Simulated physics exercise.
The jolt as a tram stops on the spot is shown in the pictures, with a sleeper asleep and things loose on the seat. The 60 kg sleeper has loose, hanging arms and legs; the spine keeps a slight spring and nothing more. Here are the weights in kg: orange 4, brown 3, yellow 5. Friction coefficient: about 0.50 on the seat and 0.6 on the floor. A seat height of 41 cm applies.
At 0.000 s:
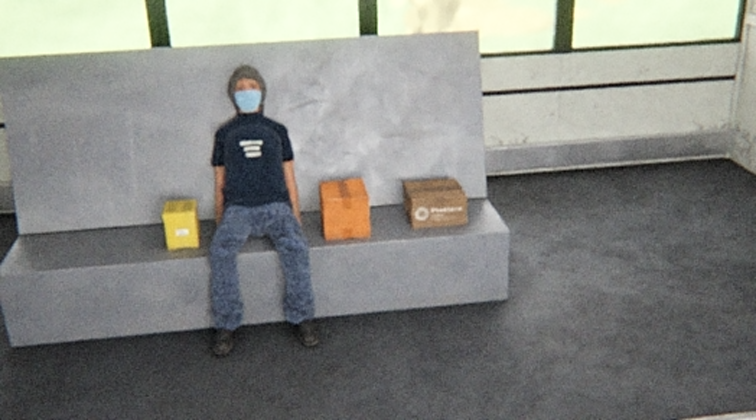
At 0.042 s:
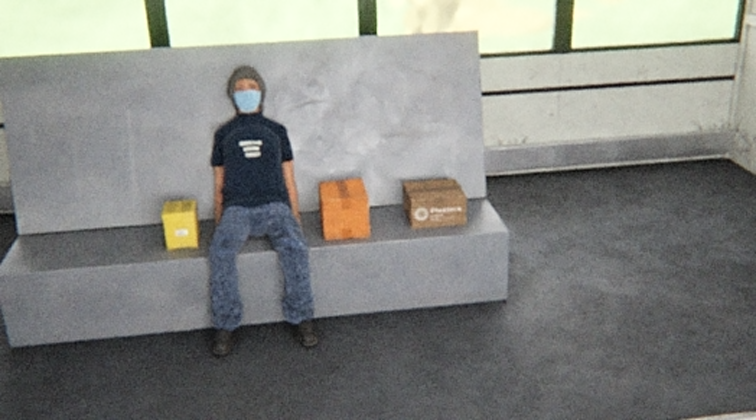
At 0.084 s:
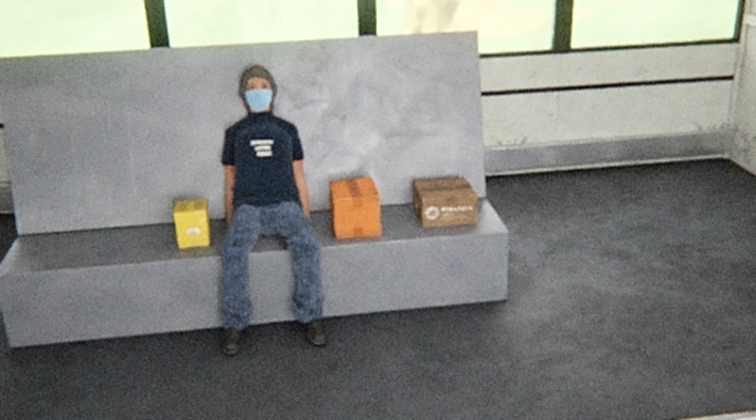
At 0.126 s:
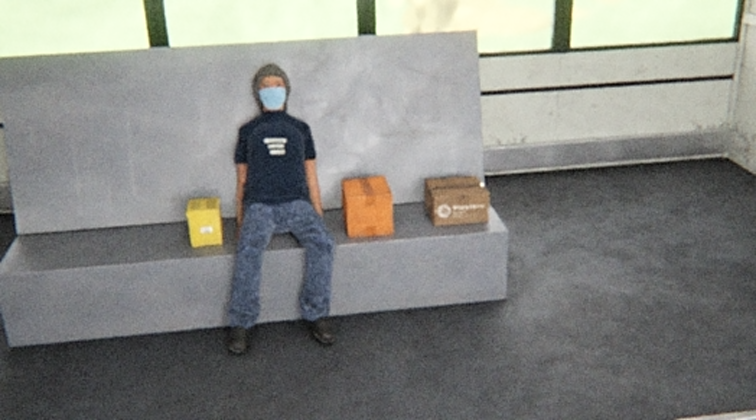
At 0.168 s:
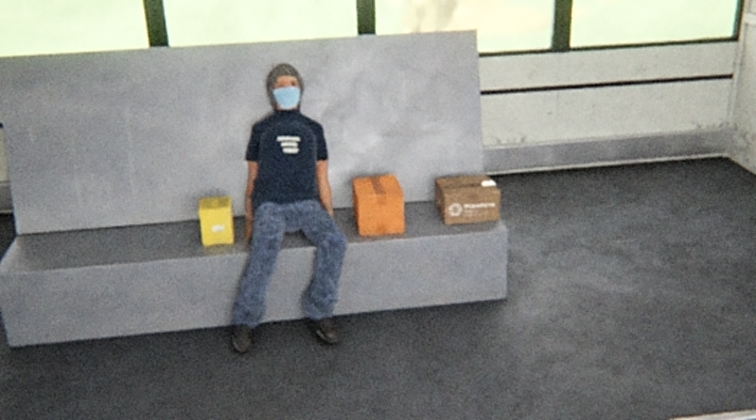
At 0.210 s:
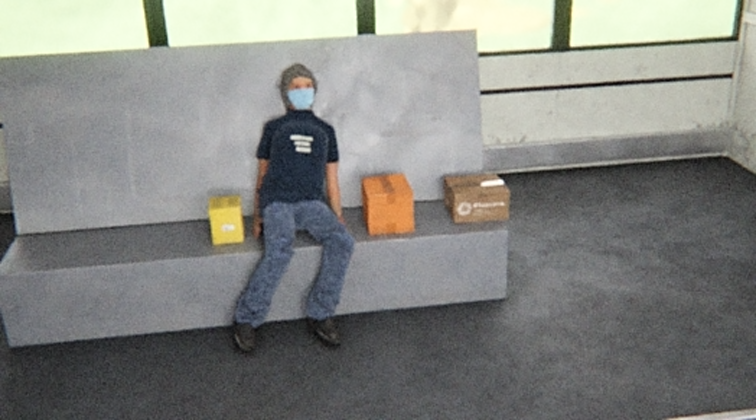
The video shows a masked person in a dark cap sitting slumped on a grey bench between a yellow box and orange and brown boxes; after a brief stillness, the person and all three boxes slide a short way right.
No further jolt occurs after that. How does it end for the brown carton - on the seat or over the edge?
It ends over the edge.
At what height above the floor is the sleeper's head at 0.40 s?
I'd say some 100 cm off the floor.
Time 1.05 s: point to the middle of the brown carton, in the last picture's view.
Look close to (545, 258) and you'll spot it.
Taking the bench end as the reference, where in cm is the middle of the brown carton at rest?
Some 30 cm past it.
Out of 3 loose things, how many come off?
The answer is 1 of them.
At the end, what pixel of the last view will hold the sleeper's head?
(435, 195).
After 0.40 s the brown carton is 2 cm past the bench end, tilted 10°, near (498, 197) in the last picture's view.
After 0.65 s the brown carton is 11 cm past the bench end, tilted 90°, near (514, 219) in the last picture's view.
After 1.05 s the brown carton is 31 cm past the bench end, tilted 180°, near (545, 258) in the last picture's view.
Final state at 1.6 s, orange holdall stays on; brown carton drops off; yellow tub stays on; sleeper's hips keep to the seat.
